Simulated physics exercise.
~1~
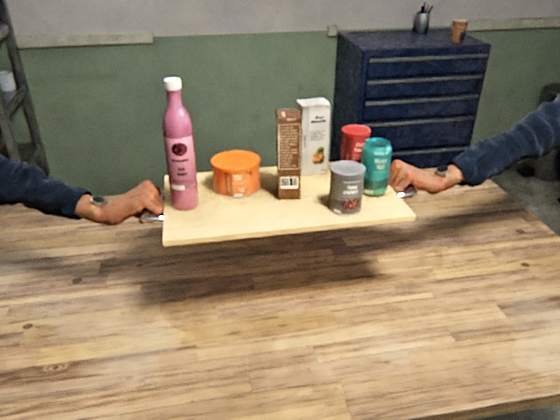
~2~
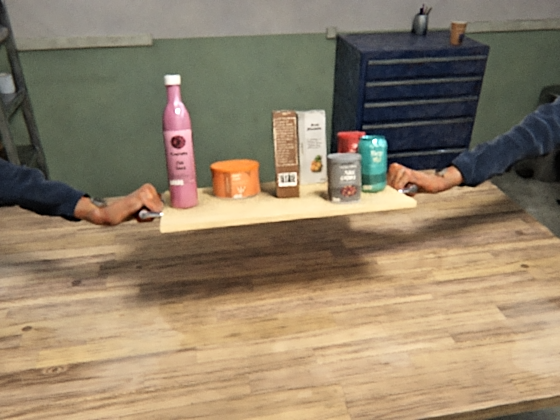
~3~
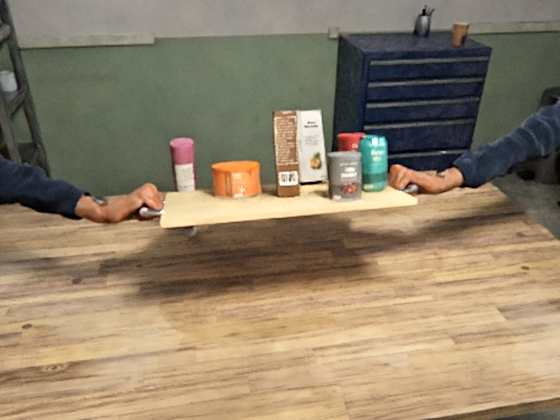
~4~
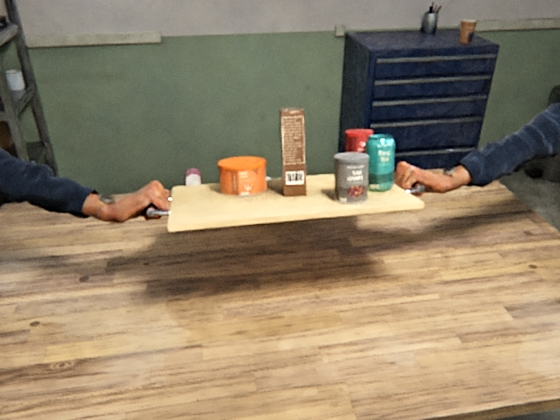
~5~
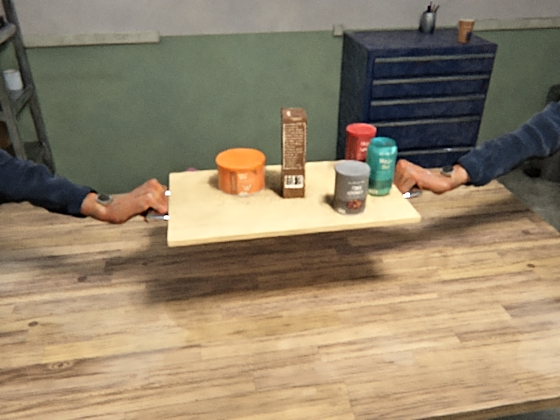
In a room with a green wall and a blue chest of drawers, two hands hold a rimless pale tray above a wooden table. On it stand a pink bottle, an orange tub, a brown carton, a white carton, a grey tin, a red tin and a turquoise can. The hands tip the far edge down, and the pink bottle goes over the back, turning upside down as it drops. The white carton leaves the far side next. The hands then bring the tray back toward level, with the tub, brown carton, two tins and can still standing on it.
